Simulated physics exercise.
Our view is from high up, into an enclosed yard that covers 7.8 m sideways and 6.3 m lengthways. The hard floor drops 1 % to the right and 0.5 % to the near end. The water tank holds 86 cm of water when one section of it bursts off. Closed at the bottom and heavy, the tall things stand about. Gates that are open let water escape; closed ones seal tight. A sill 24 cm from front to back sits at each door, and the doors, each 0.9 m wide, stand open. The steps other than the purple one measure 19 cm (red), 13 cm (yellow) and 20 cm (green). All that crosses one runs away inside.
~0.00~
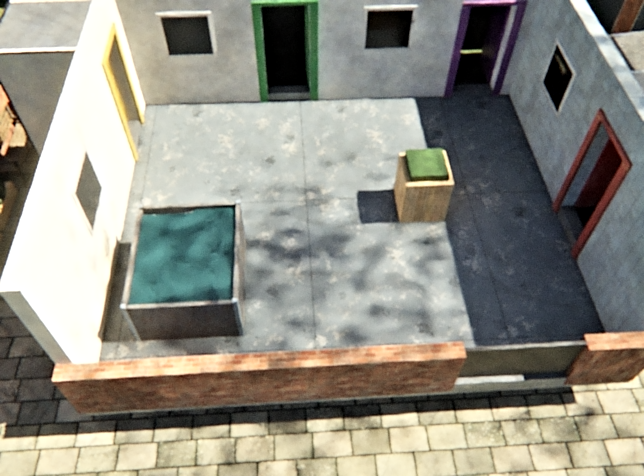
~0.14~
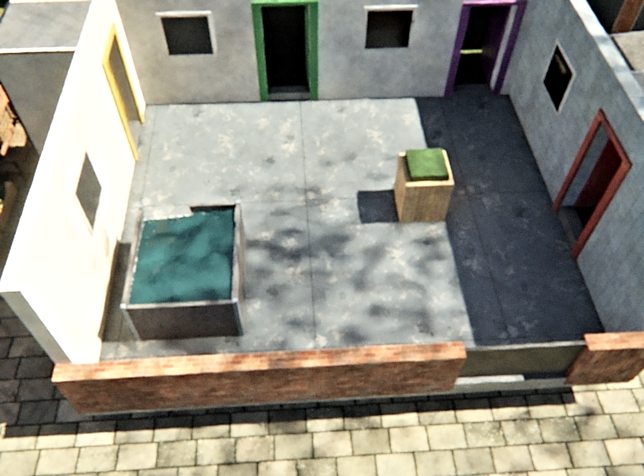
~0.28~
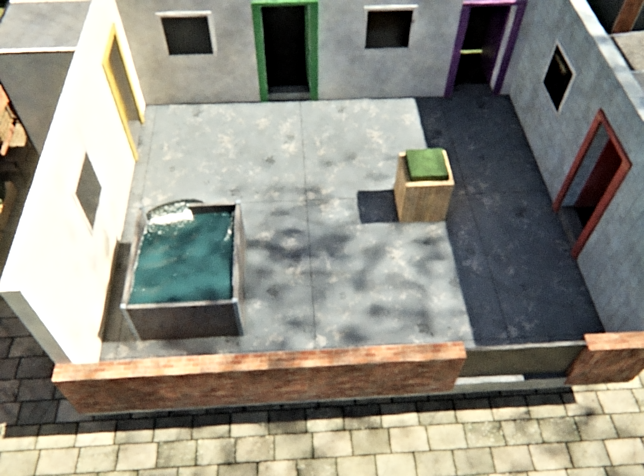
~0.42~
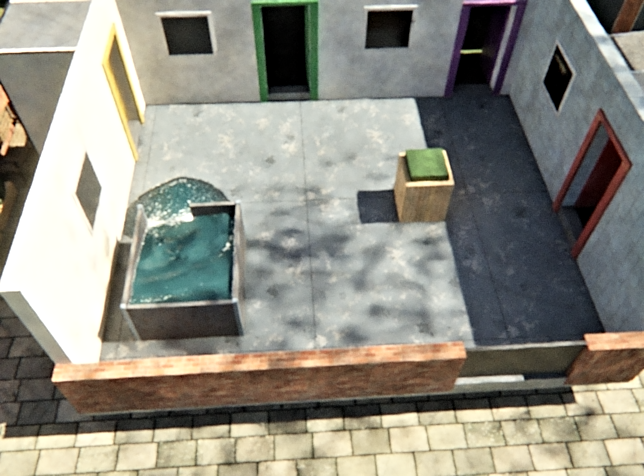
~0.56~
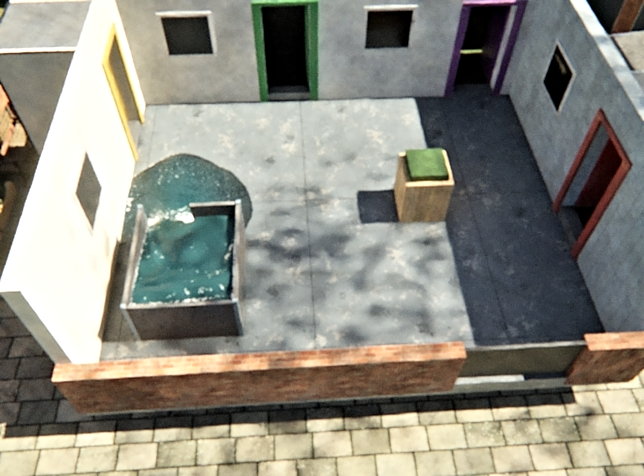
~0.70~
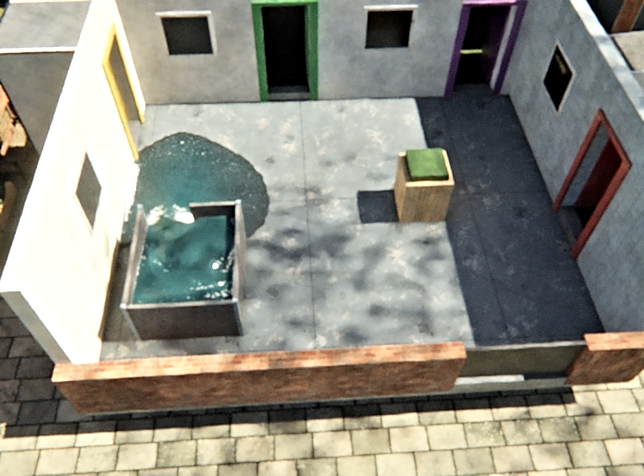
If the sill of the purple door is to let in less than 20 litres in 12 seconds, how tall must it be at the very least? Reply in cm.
At the very least, close to 9.5 cm.
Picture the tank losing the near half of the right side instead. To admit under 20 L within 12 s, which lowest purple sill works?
If so: Around 14.0 cm.
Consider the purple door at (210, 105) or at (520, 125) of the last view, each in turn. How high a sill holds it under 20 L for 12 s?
First place around 24 cm, second around 14.5 cm.
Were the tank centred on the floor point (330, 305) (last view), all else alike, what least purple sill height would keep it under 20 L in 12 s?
About 8.0 cm.
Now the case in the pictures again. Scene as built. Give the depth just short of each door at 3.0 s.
In cm - red: 0, yellow: 20, green: 16, purple: 0.
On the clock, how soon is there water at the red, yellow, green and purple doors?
Red 5.0 seconds, yellow 0.8 seconds, green 1.5 seconds, purple 3.4 seconds.
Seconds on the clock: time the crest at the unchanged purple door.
Crest at t of about 8.5 s.
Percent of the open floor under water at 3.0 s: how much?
Close to 30 per cent of it is wet.
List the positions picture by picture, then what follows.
The first picture shows the water tank at (186, 255) is whole and still, 86 cm deep; the purple door at (481, 56) is dry.
In the second picture, the front is at a hidden place, 0.4 m from the gap on the far side; 0.3 m2 of floor is wet, 86 cm left at the back.
In the third picture, the front is at (174, 204), 0.9 m from the gap on the far side; 0.9 m2 of floor is wet, 86 cm left at the back.
In the fourth picture, the gap is on the far side, the front 1.5 m out at (180, 180); the back of the water tank holds 82 cm.
In the fifth picture, water pours out on the far side and has run 2.1 m, to (173, 158); about 6 cm deep outside, 74 cm at the back.
In the sixth picture, water pours out on the far side and has run 2.7 m, to (176, 136); about 5 cm deep outside, 73 cm at the back; 5.1 m in a straight line remain to the purple door at (481, 56).
After 1.4 s water covers 20 % of the floor, deepest (44 cm) near (145, 110); it has not reached the purple door.
After 3.0 s water covers 30 % of the floor, deepest (29 cm) near (171, 109); it has not reached the purple door.
After 12.0 s water covers 90 % of the floor, deepest (14 cm) near (614, 360); 9 cm at the purple door, 10 litres in over its 11 cm sill.
At the purple door as built, the water arrived by 3.4 s and peaked near 13 cm at 8.4 s.
Run again over the same 12 s with other heights there, 40 litres in over 8 cm, 10 litres over 11 cm. The limit of 20 litres is kept from about 9.5 cm up.
